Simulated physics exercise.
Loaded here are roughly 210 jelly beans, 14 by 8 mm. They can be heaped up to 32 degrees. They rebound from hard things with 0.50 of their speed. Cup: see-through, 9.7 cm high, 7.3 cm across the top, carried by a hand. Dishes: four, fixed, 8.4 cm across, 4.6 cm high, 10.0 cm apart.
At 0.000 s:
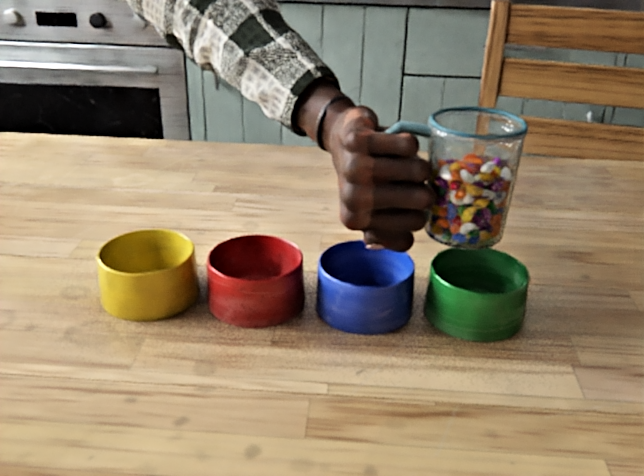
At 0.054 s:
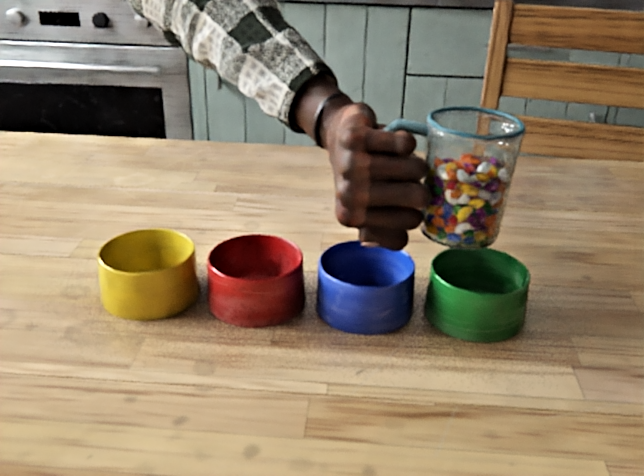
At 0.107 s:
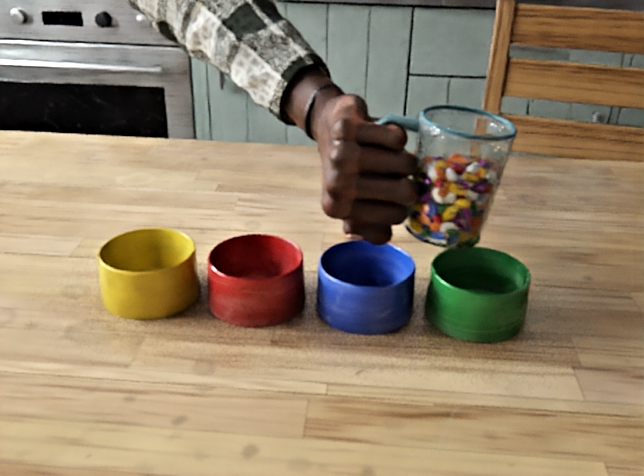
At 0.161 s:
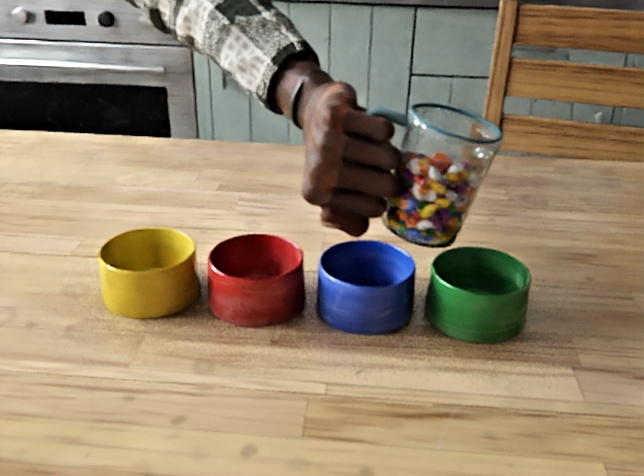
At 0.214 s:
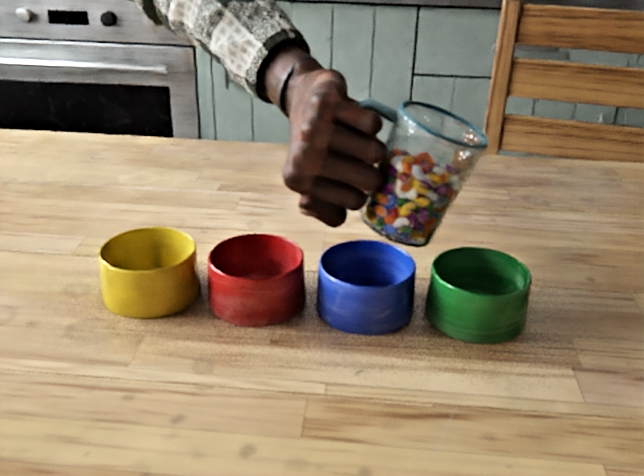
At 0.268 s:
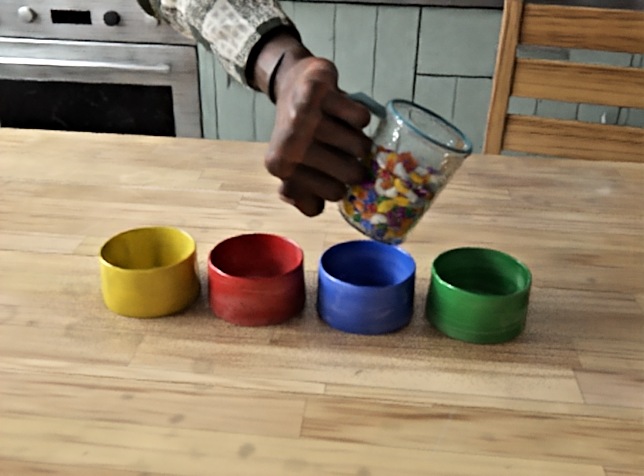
Kitchen table, a hand moving a clear cup of colourful sweets leftward and tilting it above blue and green dishes.
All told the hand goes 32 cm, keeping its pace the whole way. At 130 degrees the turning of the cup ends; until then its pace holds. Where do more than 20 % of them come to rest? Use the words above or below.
Red - below; blue - below; green - below; yellow - above; counter - below.
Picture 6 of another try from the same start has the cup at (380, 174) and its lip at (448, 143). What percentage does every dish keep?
Dish by dish: Red 0 per cent, blue 0 per cent, green 0 per cent, yellow 100 per cent.
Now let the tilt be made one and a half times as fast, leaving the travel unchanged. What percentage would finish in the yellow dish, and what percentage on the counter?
Shares: Yellow at 0; counter at 10.
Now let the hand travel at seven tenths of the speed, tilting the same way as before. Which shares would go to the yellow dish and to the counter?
Shares: Yellow 0, counter 10.
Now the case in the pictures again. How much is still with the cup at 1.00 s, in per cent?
Close to 90 % of the load.
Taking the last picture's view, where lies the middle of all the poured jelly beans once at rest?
Near (162, 274).
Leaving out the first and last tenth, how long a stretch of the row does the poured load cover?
Length: Approx. 10 cm.
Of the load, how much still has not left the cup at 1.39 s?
Roughly 0 per cent.
Then, at 0.71 s, tilt 80 degrees; cup holds 100 %.
Then, at 1.00 s, tilt 115 degrees; cup holds 90 %, red 10 %.
Then, at 1.39 s, tilt 130 degrees; cup holds 0 %, red 10 %, yellow 80 %.
In the end, at 2.0 s, red 10 %, blue 0 %, green 0 %, yellow 80 %, counter 10 %.
